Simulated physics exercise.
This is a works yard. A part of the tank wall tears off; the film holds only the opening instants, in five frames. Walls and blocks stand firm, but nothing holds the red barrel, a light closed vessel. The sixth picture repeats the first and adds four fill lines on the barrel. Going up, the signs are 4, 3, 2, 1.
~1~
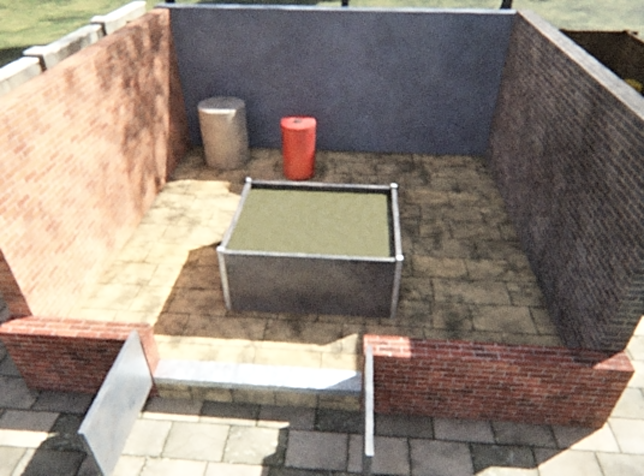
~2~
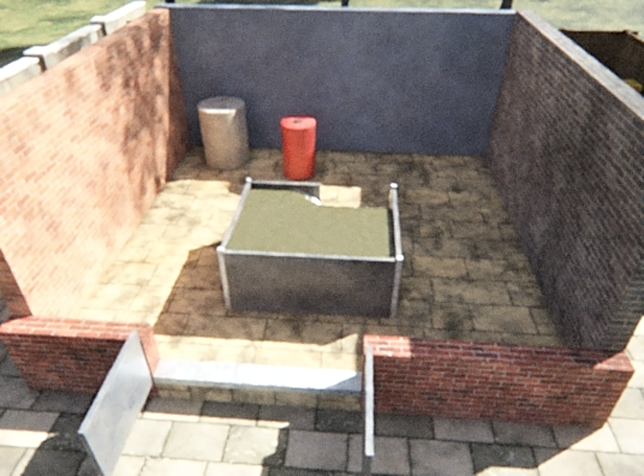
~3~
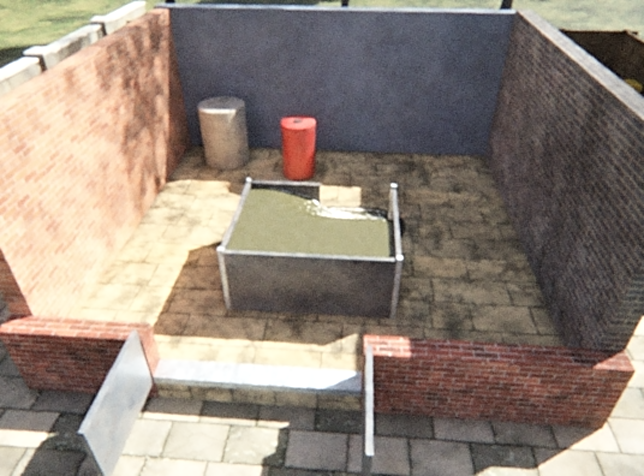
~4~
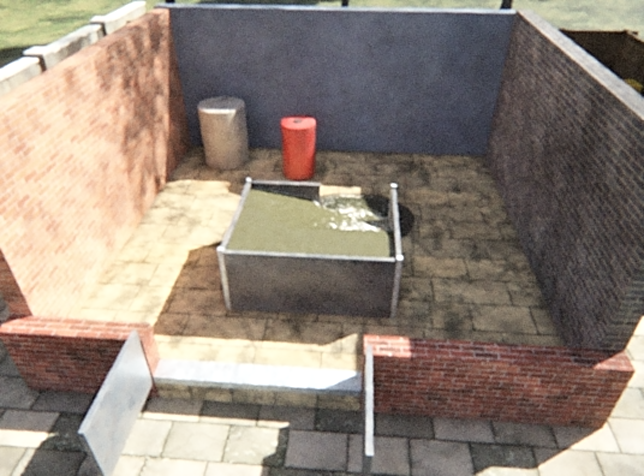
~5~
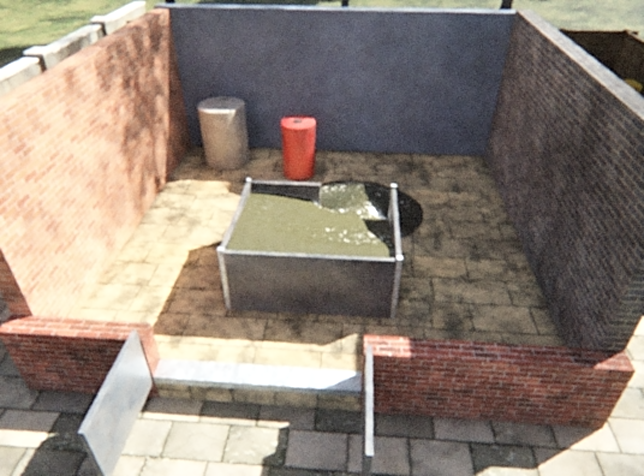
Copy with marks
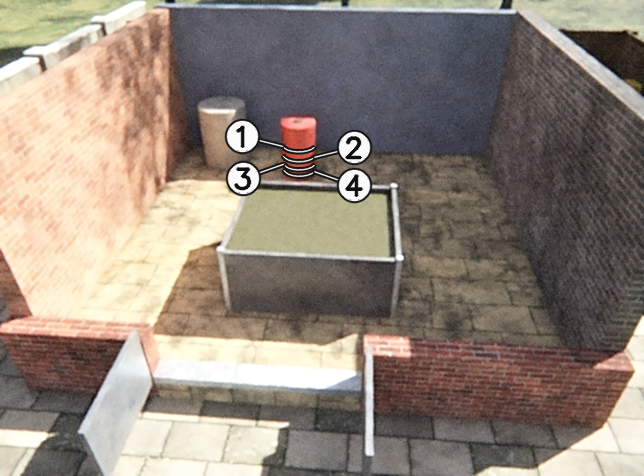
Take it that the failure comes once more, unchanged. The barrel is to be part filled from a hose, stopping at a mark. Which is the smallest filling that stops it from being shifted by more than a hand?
It is 3.
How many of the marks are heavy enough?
Three of the four.
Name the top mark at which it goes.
4 it is.
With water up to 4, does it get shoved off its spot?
Yes, that goes wrong.
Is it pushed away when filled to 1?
No, not at all.
On the marked copy, 1 at (297, 151); 2 at (297, 161); 3 at (297, 169); 4 at (297, 176); from the bottom up 4, 3, 2, 1.
If 1 is chosen, it does not move.
If 2 is chosen, it does not move.
If 3 is chosen, it does not move.
If 4 is chosen, it is pushed about twice its own width away.
